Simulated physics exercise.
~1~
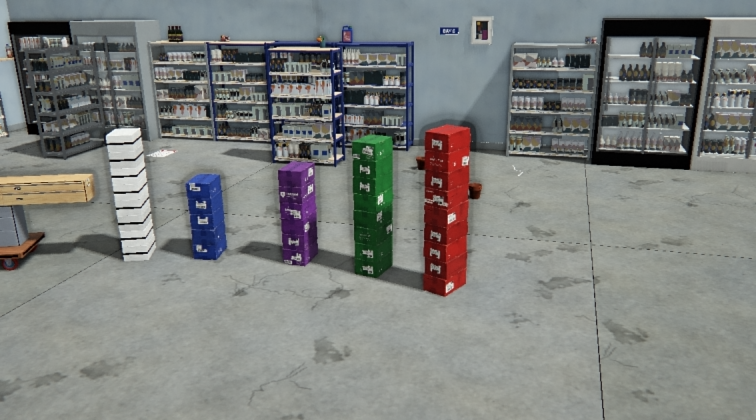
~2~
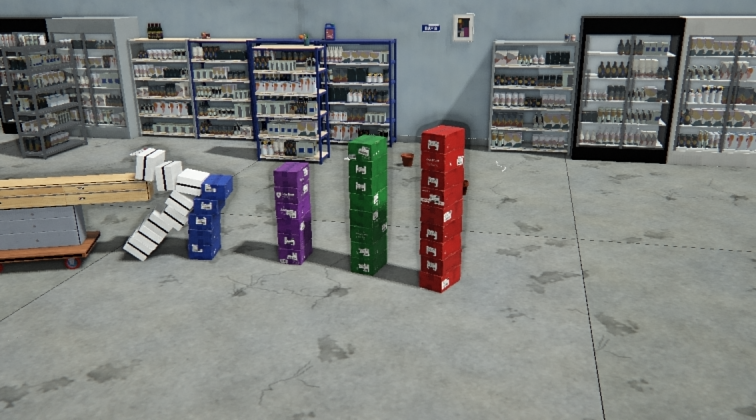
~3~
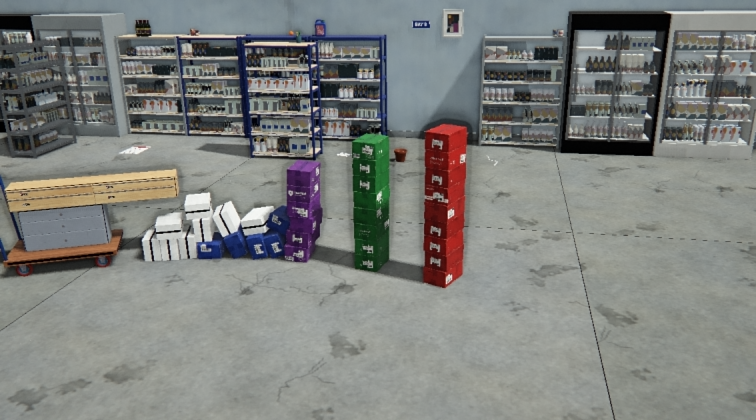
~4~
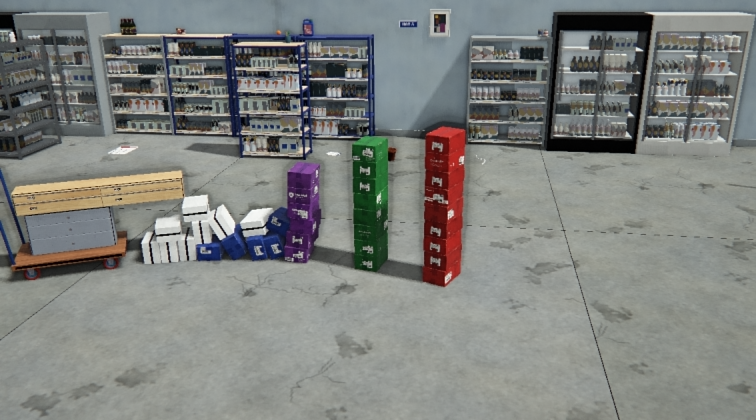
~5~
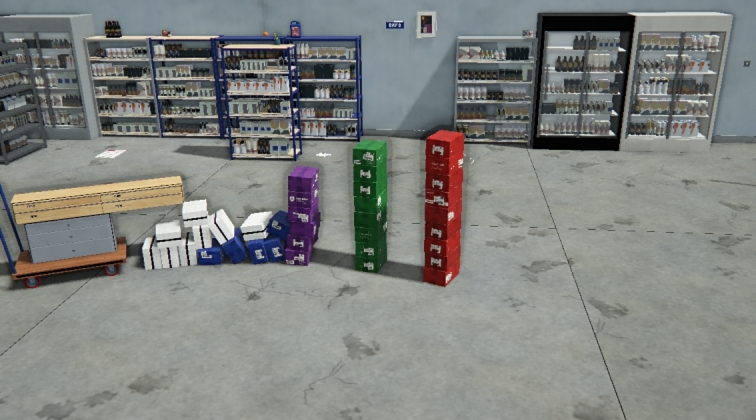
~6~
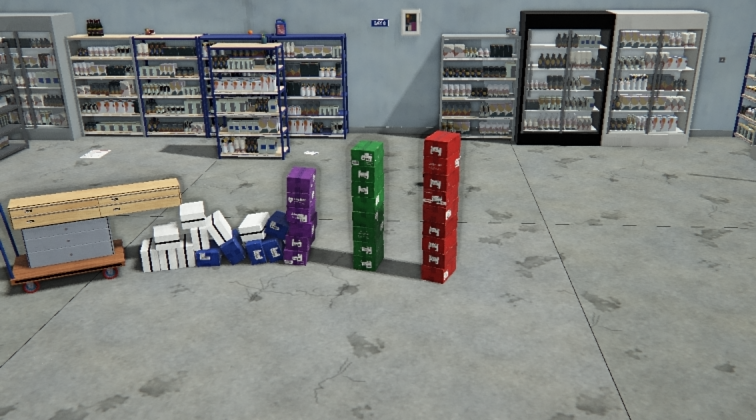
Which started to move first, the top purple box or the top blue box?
The top blue box started to move first, and the top purple box only shifted after that.
